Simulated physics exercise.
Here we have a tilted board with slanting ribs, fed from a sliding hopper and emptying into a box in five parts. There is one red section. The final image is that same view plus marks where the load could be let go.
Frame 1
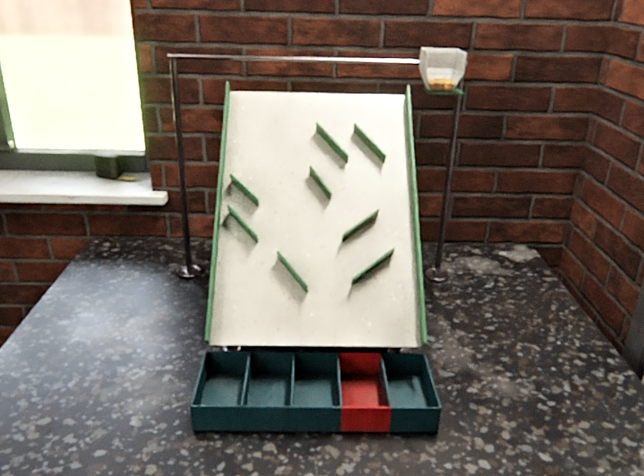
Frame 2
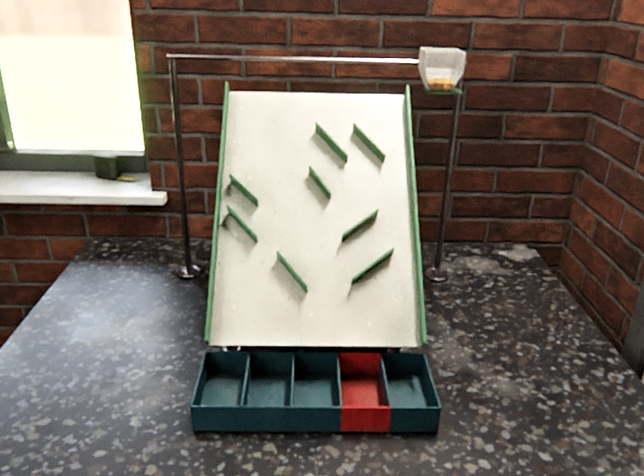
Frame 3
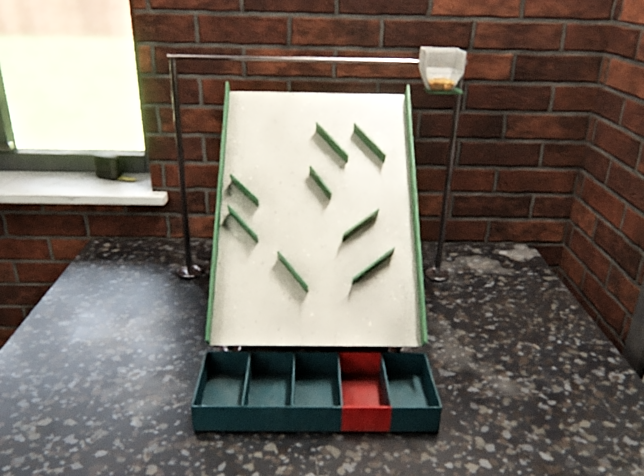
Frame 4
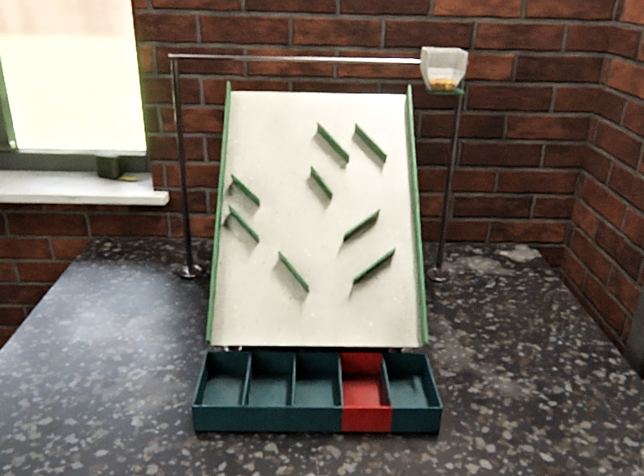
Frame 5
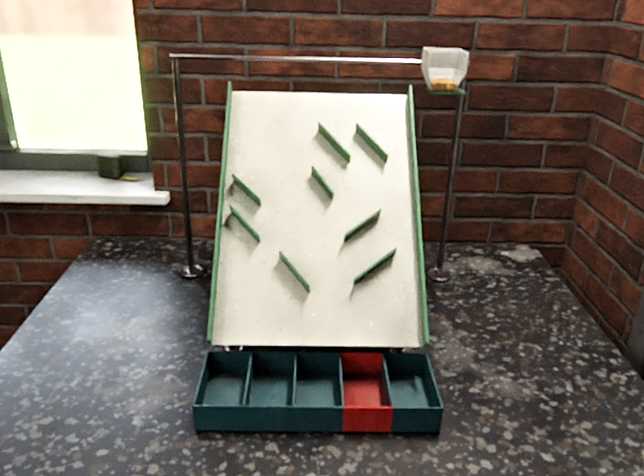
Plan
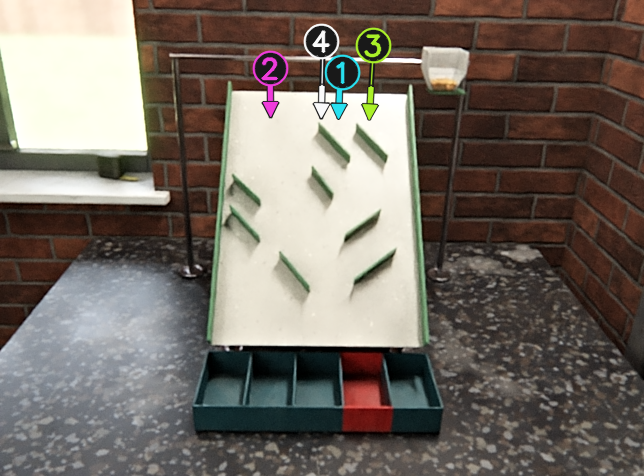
Nothing visibly moves as a small clear hopper holding orange beads sits at the right end of a metal rail, above a tilted white board with slanting green ribs and a five-part box with one red section.
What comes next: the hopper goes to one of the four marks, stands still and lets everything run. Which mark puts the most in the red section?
2 works best here.
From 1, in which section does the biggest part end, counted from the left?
The fifth from the left.
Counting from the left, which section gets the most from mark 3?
The fifth.
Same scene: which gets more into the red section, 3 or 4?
The answer is 4.
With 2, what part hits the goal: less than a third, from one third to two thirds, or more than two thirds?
From one third to two thirds.
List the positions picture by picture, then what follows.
In the first frame, hopper (440, 85), round wooden beads, door shut.
In the second frame, ribs (316, 122) to (348, 155), (354, 123) to (386, 155), (230, 174) to (257, 200).
In the third frame, ribs (310, 166) to (331, 193), (228, 205) to (257, 237), (343, 235) to (379, 209).
In the fourth frame, ribs (279, 251) to (308, 287), (354, 279) to (396, 248).
In the fifth frame, red section (368, 417), number 4 of 5 from the left.
On the marked copy, mark 1 meets the board at (338, 113); mark 2 meets the board at (270, 111); mark 3 meets the board at (369, 113); mark 4 meets the board at (321, 112).
If 1 is chosen, roughly a quarter in the red section, roughly two thirds in other sections, about a tenth outside the box.
If 2 is chosen, roughly half in the red section, roughly a third in other sections, about a tenth outside the box.
If 3 is chosen, about a tenth in the red section, the larger part in other sections, about a tenth outside the box.
If 4 is chosen, roughly a quarter in the red section, roughly two thirds in other sections, about a tenth outside the box.
